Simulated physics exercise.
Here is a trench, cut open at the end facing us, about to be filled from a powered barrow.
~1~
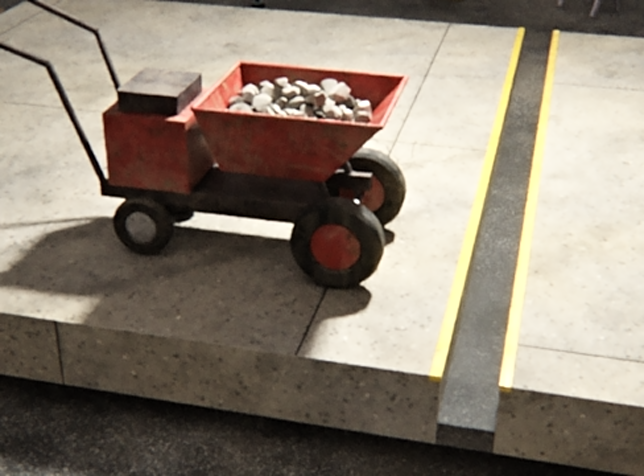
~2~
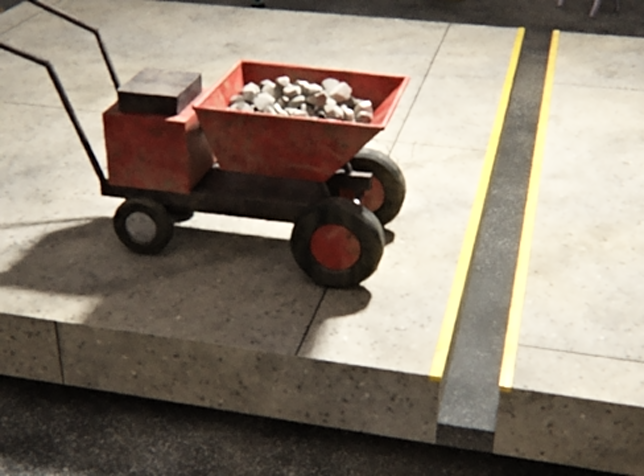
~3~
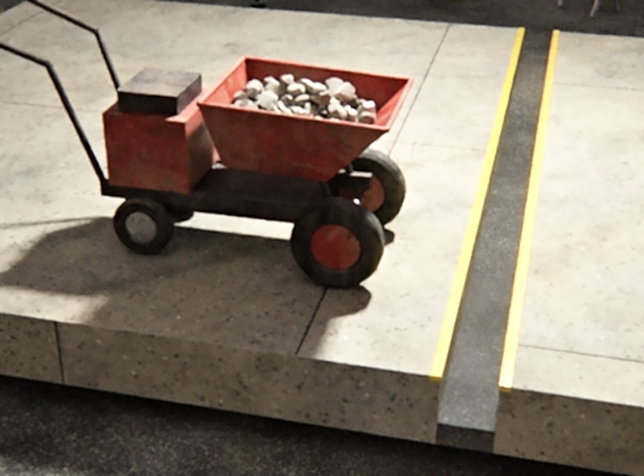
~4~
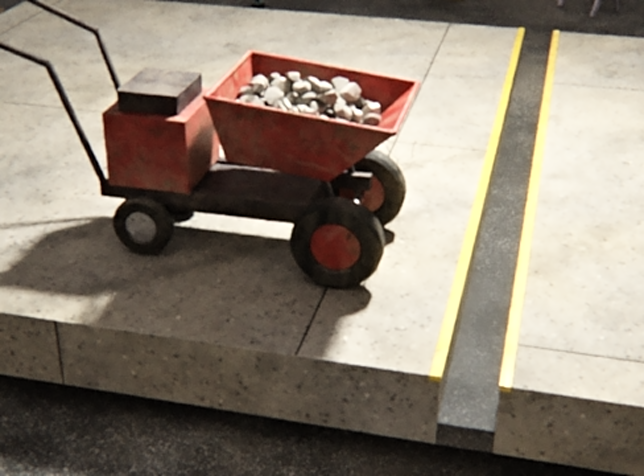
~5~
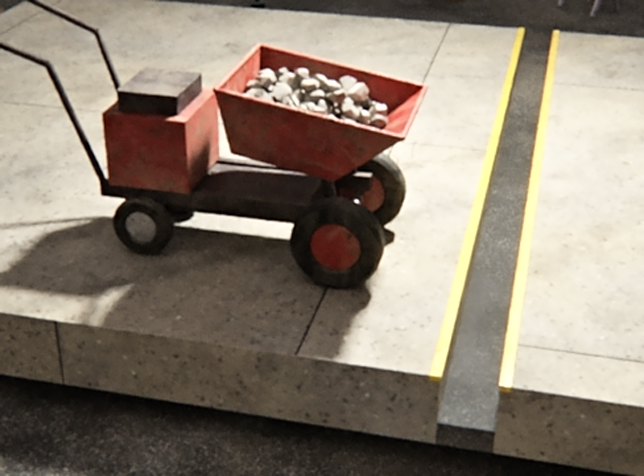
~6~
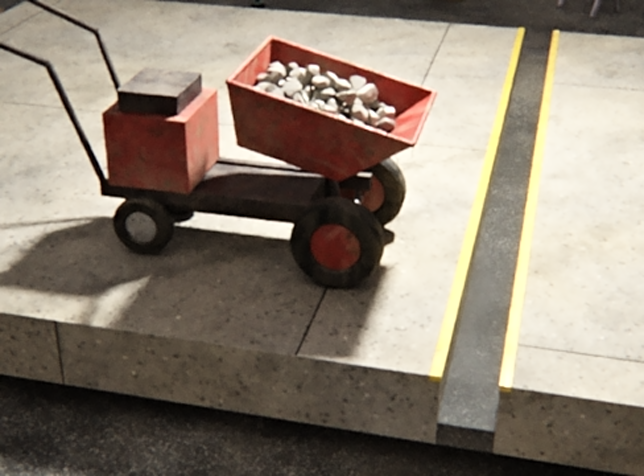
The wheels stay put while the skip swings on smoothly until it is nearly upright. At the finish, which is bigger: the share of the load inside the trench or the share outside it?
The share inside is bigger.
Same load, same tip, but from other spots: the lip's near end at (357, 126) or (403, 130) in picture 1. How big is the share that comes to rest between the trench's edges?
Okay, so the first one ends at 90 % and the second at 20 %.
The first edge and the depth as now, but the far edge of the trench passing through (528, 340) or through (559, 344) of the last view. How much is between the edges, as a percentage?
The first case gives close to 90 per cent and the second close to 100 per cent.
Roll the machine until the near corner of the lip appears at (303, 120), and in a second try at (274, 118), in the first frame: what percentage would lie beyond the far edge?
First try: Some 0 %; second try: 0 %.
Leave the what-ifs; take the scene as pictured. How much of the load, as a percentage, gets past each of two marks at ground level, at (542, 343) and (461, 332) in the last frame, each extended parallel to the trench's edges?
Some 20 and some 90 per cent, respectively.
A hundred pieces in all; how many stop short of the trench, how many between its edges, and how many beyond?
In percent, short 0, between 70 and beyond 30.
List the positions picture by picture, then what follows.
Lip of the skip (381, 128), level; top of the load (298, 104), broken stones; first edge of the trench (447, 329); far edge (512, 338), the trench under half as wide as the skip, and about as deep as wide, in the first picture.
Lip of the skip (382, 129), level; top of the load (299, 104), in the second picture.
Lip of the skip (387, 131), tipped barely; top of the load (303, 102), in the third picture.
Lip of the skip (394, 134), tipped a little; top of the load (274, 94), in the fourth picture.
Lip of the skip (402, 139), tipped a little; top of the load (282, 89), in the fifth picture.
Lip of the skip (413, 145), tipped a little; top of the load (284, 97); first edge of the trench (447, 329); far edge (512, 338), in the sixth picture.
Just after the last frame, skip tipped steeply; every one in the skip.
A moment on, skip tipped right over; the larger part in the skip; about a tenth in or heaped over the trench; about a tenth beyond it; just a few falling.
Further on, skip tipped right over; about a tenth in the skip; roughly two thirds in or heaped over the trench; roughly a quarter beyond it.
When it is over, skip tipped right over; the larger part in or heaped over the trench; roughly a quarter beyond it.
